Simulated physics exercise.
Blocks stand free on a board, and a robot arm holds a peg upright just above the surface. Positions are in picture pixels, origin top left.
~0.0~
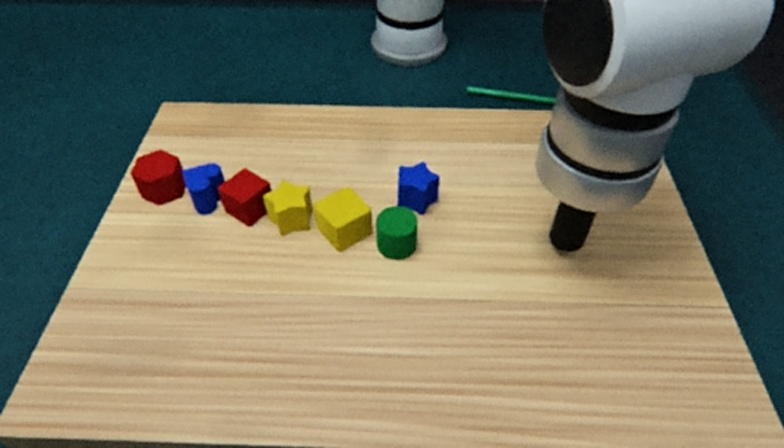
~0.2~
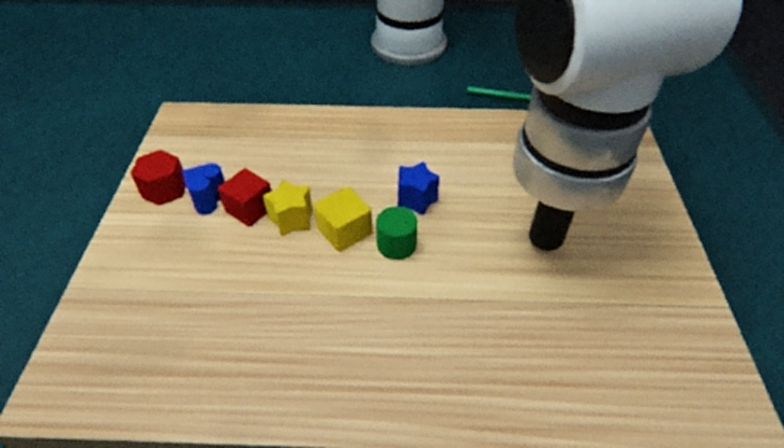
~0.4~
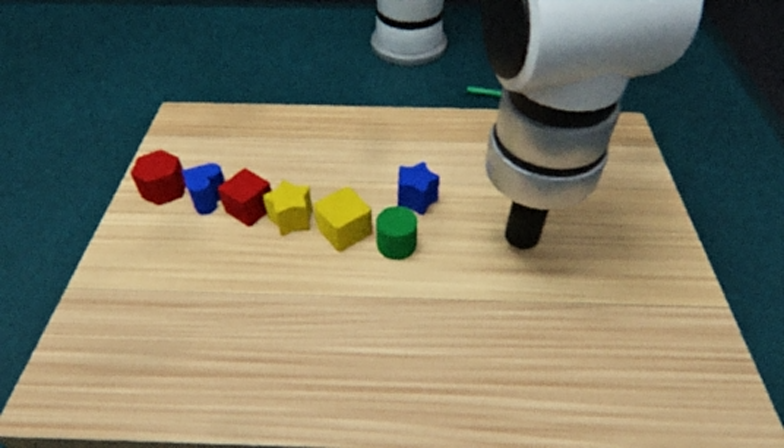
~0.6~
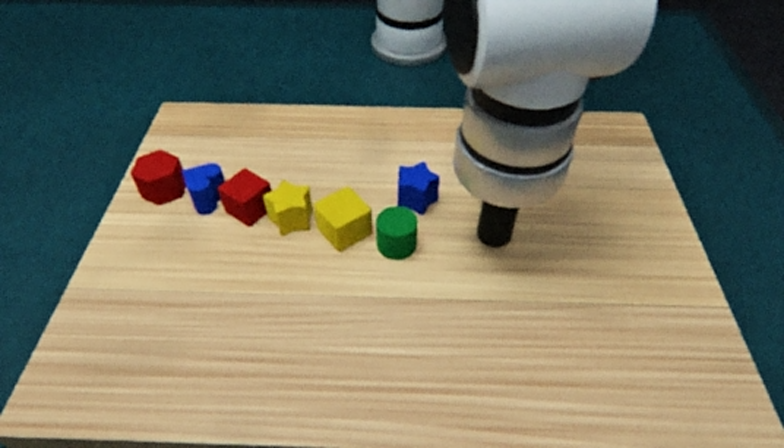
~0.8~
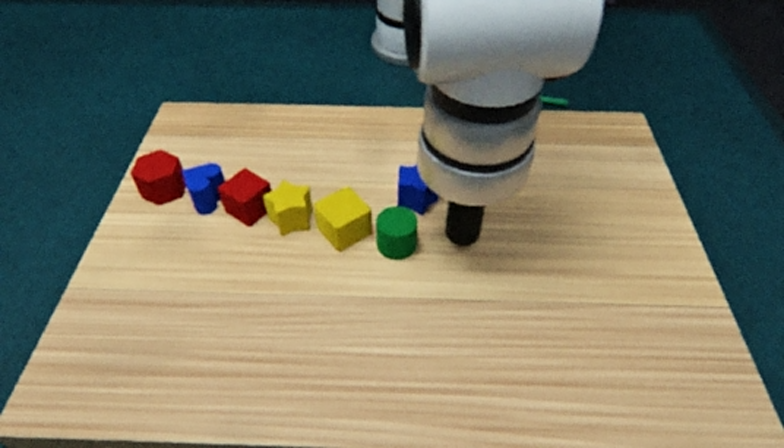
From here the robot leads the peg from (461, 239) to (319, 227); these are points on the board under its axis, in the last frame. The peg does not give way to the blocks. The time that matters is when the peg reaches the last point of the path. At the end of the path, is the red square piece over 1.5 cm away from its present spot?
Short answer: Yes.
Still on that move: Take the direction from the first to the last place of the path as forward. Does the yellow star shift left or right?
It is displaced to the left.
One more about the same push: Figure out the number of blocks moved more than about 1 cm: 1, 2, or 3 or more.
Going by the path, three or more of them shift by more than about 1 cm.
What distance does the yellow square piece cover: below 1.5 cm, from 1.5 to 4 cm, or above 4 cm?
That block covers upwards of 4 cm.
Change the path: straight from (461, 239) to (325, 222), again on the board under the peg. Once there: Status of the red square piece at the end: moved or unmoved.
The block in question is displaced by the end.
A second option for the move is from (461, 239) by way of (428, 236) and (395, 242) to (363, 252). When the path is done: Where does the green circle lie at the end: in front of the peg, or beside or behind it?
Held in front.
What follows on the original path. One third of the way, peg at (413, 229); green circle at (379, 223).
Two thirds of the way, peg at (365, 224); red square piece at (239, 182); yellow star at (275, 196), turned 25° clockwise; yellow square piece at (316, 205); green circle at (352, 235).
At the end, peg at (318, 221); red square piece at (222, 176); yellow star at (238, 201), turned 85° clockwise; yellow square piece at (274, 218), turned 55° anticlockwise; green circle at (351, 236).
